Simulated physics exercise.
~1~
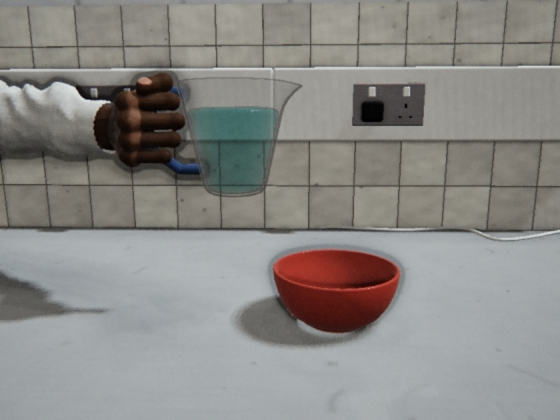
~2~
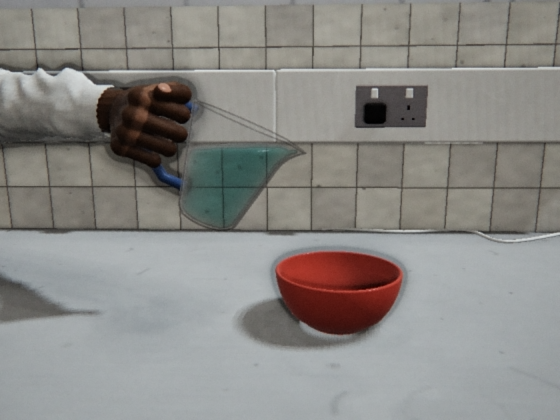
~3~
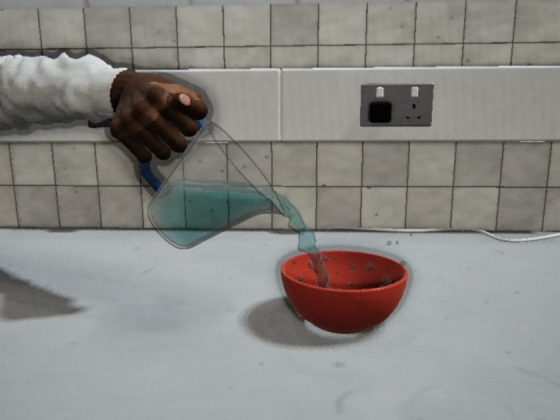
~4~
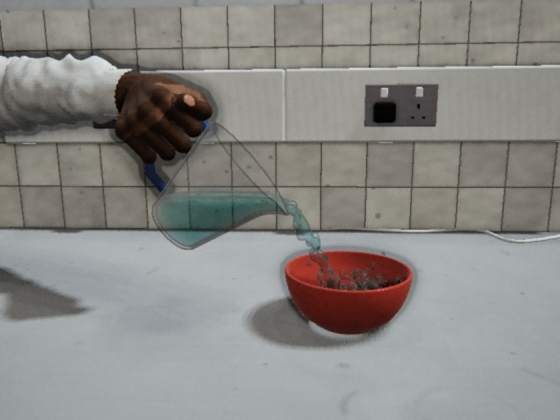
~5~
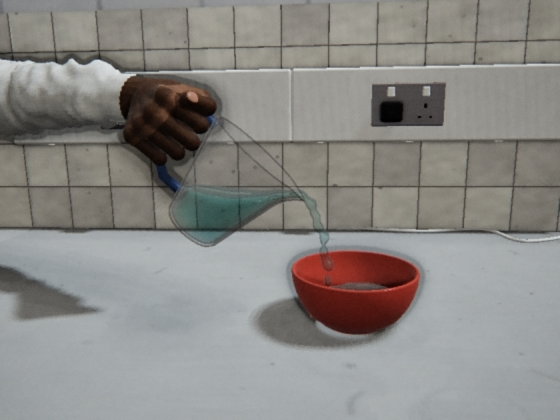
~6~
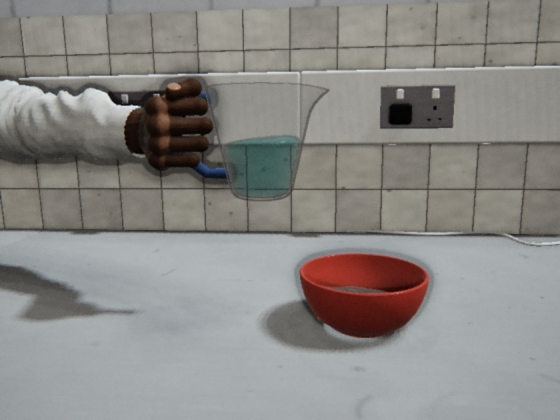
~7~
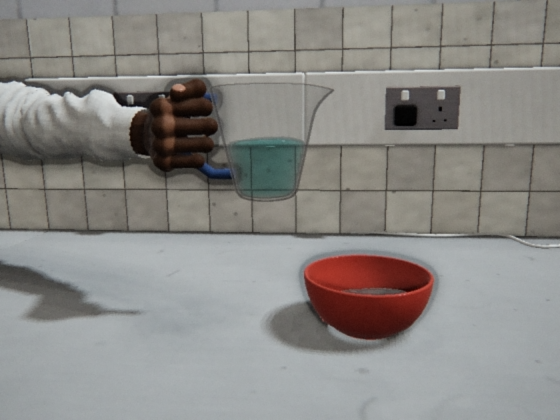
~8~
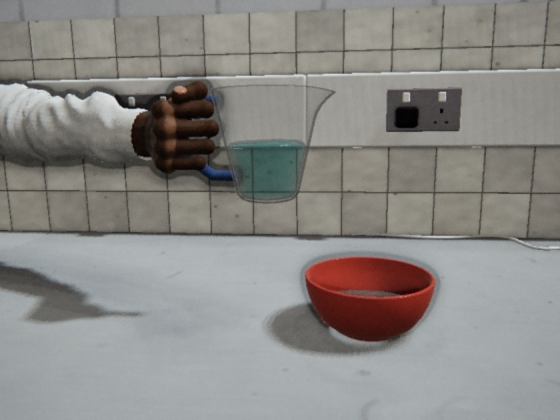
A hand tips a jug of teal liquid into a red bowl, then levels it partly full.
